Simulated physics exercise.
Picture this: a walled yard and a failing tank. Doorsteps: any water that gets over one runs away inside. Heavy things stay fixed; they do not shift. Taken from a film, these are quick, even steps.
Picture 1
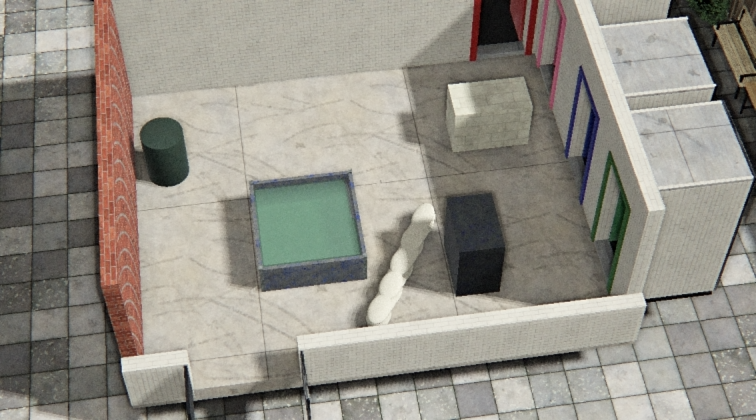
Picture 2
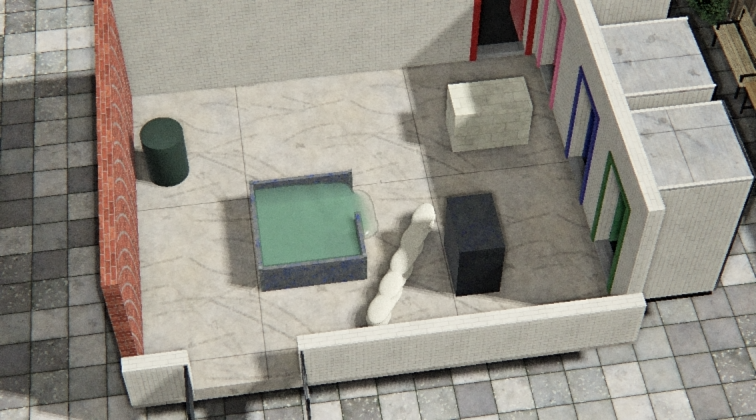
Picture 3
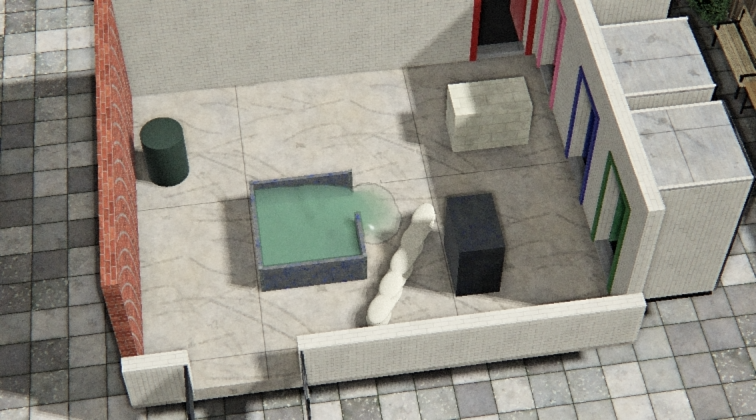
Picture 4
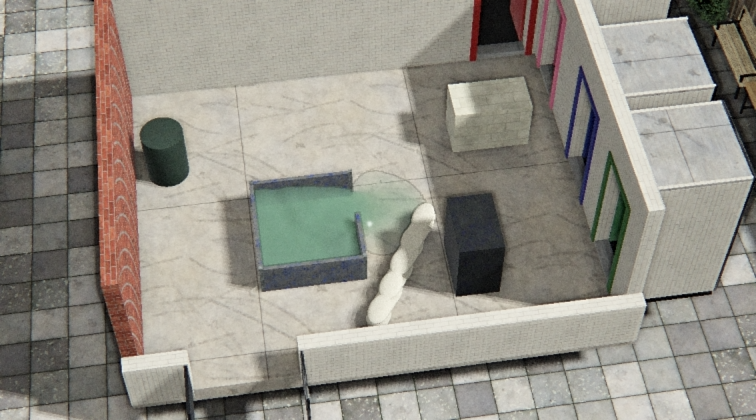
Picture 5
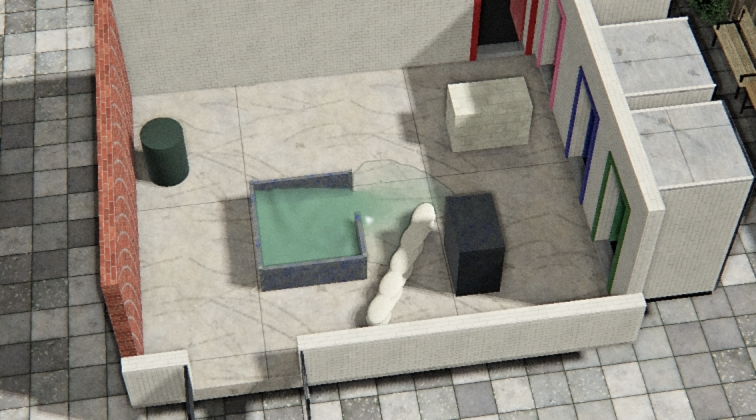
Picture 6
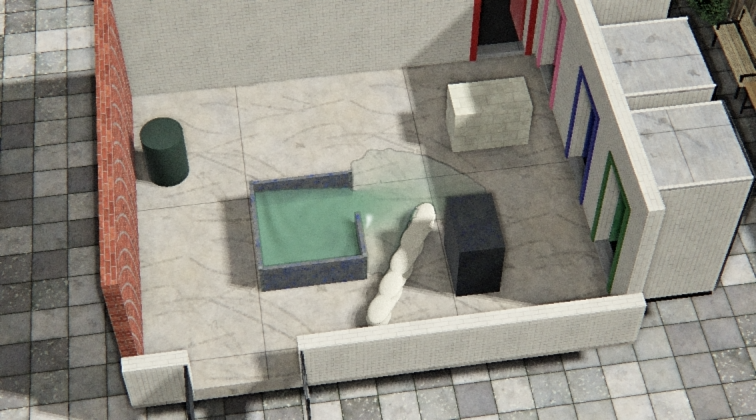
A walled yard with a pale stone floor is seen from above by a still camera. A square tank of green water sits near the middle, with a dark green cylinder to its left, a lumpy white shape, a black block and a pale block to its right, and coloured doorways along the right wall. The tank's right side opens, and water pours out, spreading rightward in a thin sheet past the white shape toward the black block.
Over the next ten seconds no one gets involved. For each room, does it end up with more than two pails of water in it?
Room by room: The blue door: Yes; the green door: No; the red door: No; the pink door: No.
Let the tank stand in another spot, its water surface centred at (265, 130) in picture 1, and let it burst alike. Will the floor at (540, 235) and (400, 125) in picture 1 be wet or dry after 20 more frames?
One after the other: Reached, reached.
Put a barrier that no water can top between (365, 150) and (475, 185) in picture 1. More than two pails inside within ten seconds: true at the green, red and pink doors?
So here's the picture: Green gets past it, red doesn't get there, and pink doesn't get there.
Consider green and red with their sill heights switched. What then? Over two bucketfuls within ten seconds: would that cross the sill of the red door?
My call is that red breaks the threshold.
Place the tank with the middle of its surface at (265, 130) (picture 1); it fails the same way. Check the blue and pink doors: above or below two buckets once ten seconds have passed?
Blue gets less, pink gets more.
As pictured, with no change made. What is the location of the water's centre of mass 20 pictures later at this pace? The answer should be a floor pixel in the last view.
That comes out near (396, 201).
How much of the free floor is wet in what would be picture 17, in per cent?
Around 25 in a hundred.
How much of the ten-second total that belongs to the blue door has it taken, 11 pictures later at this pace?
My guess is about 10 %.
A moment on, water covers 15 % of the floor; the blue door wet at the sill, nothing in, the green door not reached, the red door not reached, the pink door not reached.
Next, water covers 25 % of the floor; the blue door under two buckets in, the green door not reached, the red door not reached, the pink door not reached.
Then, water covers 30 % of the floor; the blue door far over two buckets in, the green door wet at the sill, nothing in, the red door wet at the sill, nothing in, the pink door wet at the sill, nothing in.
Later, water covers 45 % of the floor; the blue door far over two buckets in, the green door wet at the sill, nothing in, the red door wet at the sill, nothing in, the pink door wet at the sill, nothing in.
In the end, water covers 70 % of the floor; the blue door far over two buckets in, the green door wet at the sill, nothing in, the red door wet at the sill, nothing in, the pink door wet at the sill, nothing in.
